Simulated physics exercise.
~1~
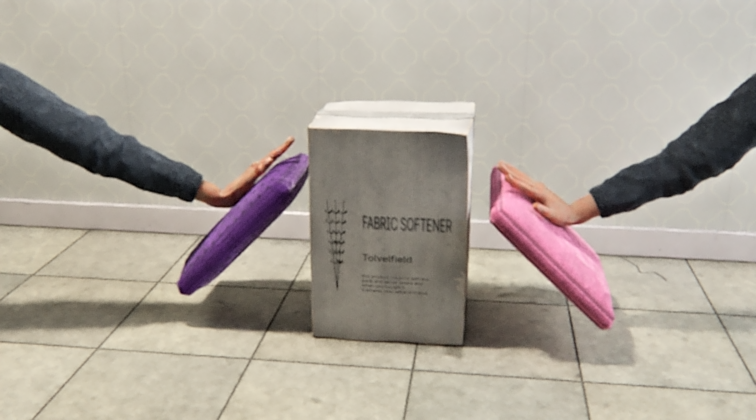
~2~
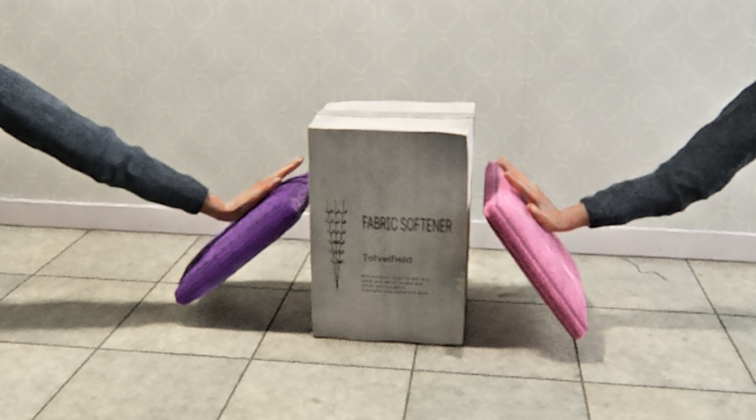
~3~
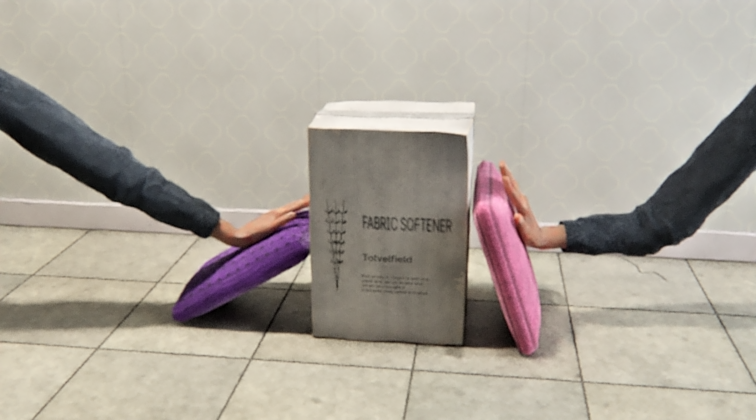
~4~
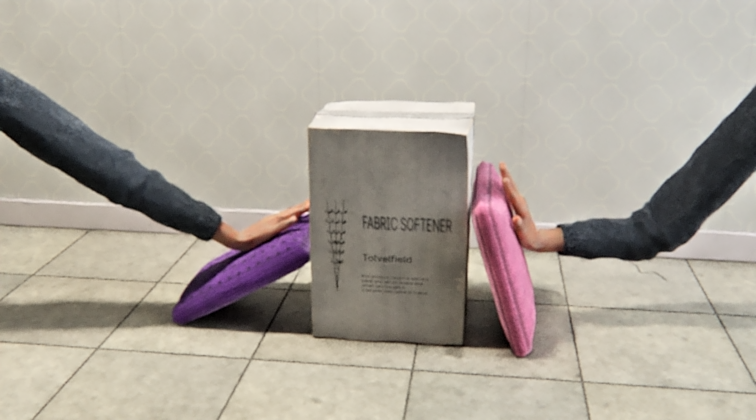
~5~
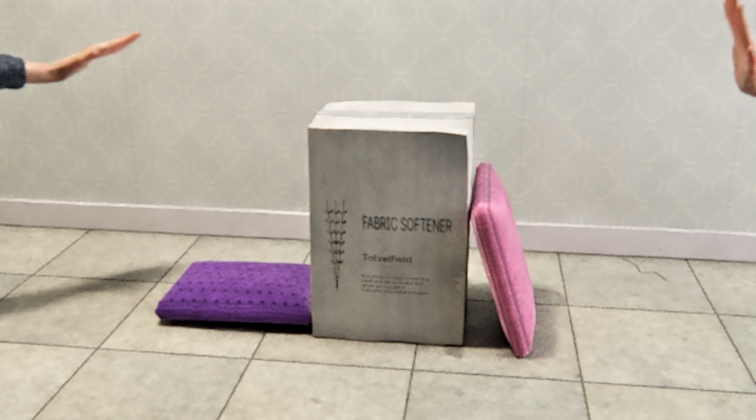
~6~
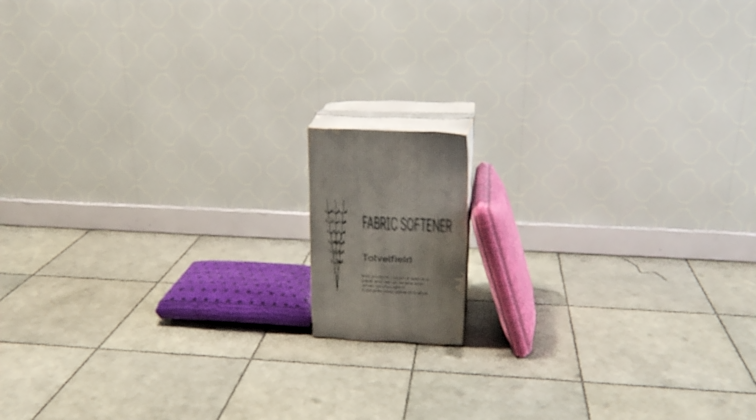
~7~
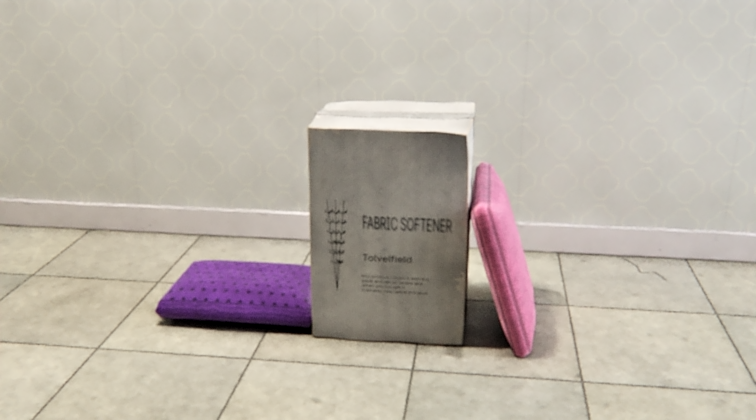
In this clip, two hands press a purple pillow and a pink cushion against the left and right sides of a white box, then let go and withdraw; the pillow drops flat on the tiled floor while the cushion stays leaning upright.
